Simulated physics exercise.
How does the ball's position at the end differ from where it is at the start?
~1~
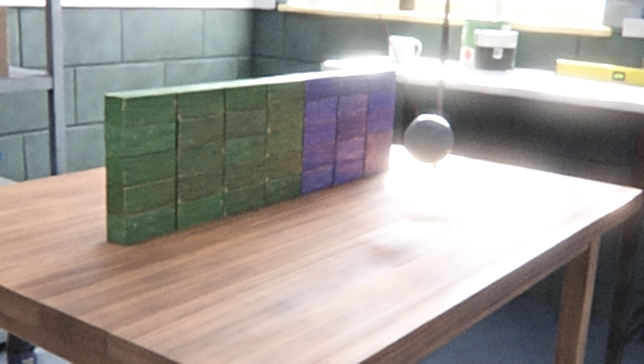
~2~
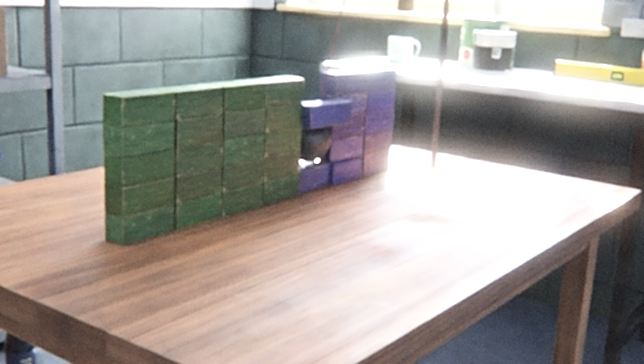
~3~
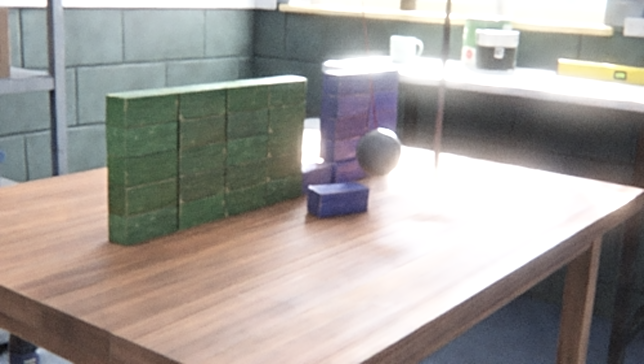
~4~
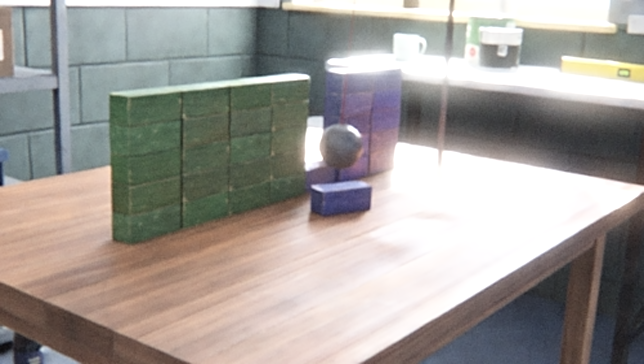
At the start the ball hangs near the right end of the block wall, beyond most of the blue blocks. At the end it is farther left, by the gap in the blue part and just above the fallen blue block.
